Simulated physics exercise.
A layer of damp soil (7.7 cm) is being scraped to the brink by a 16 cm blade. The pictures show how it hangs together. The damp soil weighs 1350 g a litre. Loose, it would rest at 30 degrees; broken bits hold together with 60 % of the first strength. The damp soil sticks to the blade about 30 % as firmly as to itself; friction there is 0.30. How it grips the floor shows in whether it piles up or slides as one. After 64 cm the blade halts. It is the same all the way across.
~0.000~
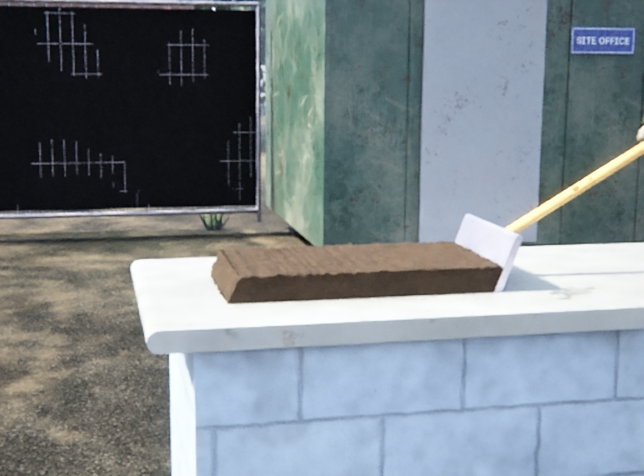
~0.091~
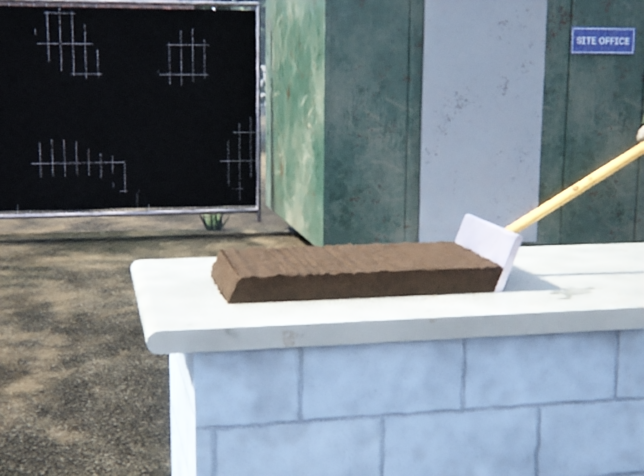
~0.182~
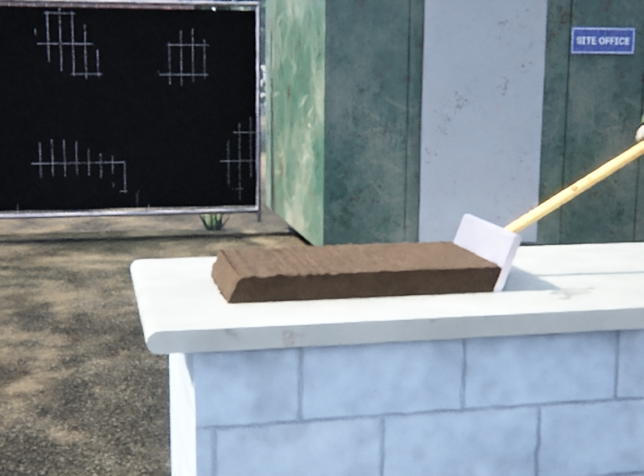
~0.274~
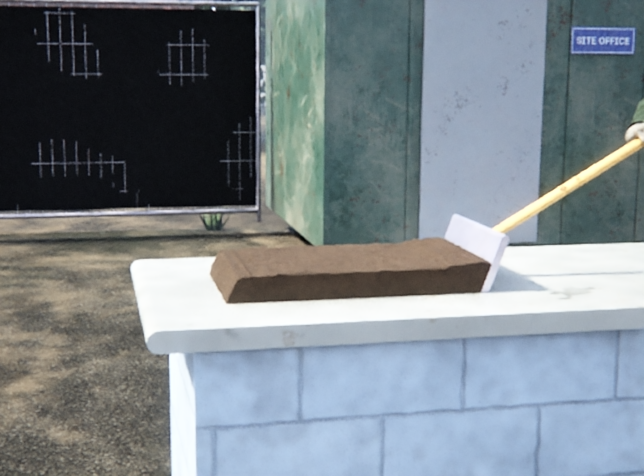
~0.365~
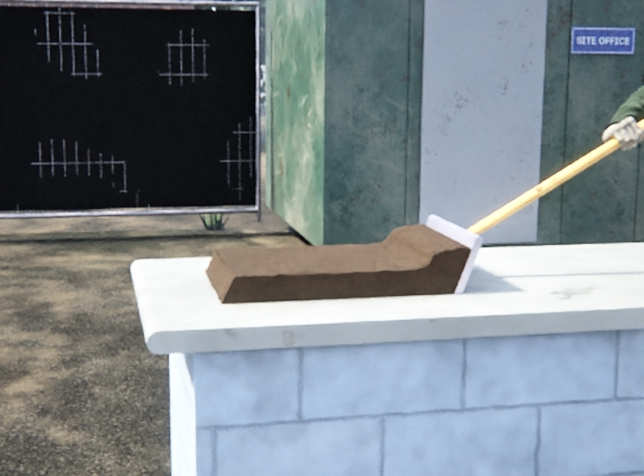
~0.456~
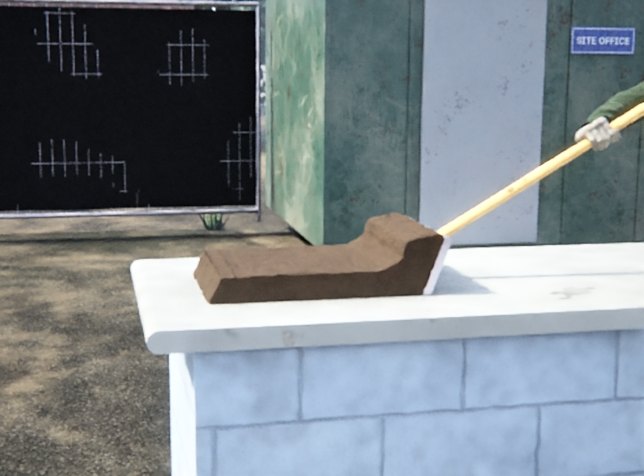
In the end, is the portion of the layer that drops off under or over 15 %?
The portion of the layer that drops off is over 15 %.
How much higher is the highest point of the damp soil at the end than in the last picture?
Some 0 cm.
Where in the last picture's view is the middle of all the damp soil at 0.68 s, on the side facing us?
At about (266, 282).
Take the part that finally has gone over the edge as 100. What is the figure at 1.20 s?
Some 100 per cent.
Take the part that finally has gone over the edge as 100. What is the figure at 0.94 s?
About 50 %.
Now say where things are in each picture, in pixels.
Foot of the blade at (494, 292), not yet moved; leading edge of the damp soil at (229, 303), piled 7.3 cm high, in the first frame.
Foot of the blade at (494, 292), not yet moved; leading edge of the damp soil at (229, 303), piled 7.3 cm high, in the second frame.
Foot of the blade at (493, 292), moved 3 mm; leading edge of the damp soil at (229, 303), piled 7.3 cm high, in the third frame.
Foot of the blade at (481, 293), moved 4.1 cm; leading edge of the damp soil at (228, 303), piled 8.9 cm high, in the fourth frame.
Foot of the blade at (455, 294), moved 12 cm; leading edge of the damp soil at (223, 303), piled 13 cm high, in the fifth frame.
Foot of the blade at (423, 295), moved 22 cm; leading edge of the damp soil at (210, 304), piled 17 cm high, in the sixth frame.
After 0.68 s, 0 % has gone over the edge.
After 0.94 s, 12 % has gone over the edge.
After 1.20 s, 27 % has gone over the edge.
After 1.46 s, 27 % has gone over the edge.
After 1.59 s, at the end, 27 % has gone over the edge.
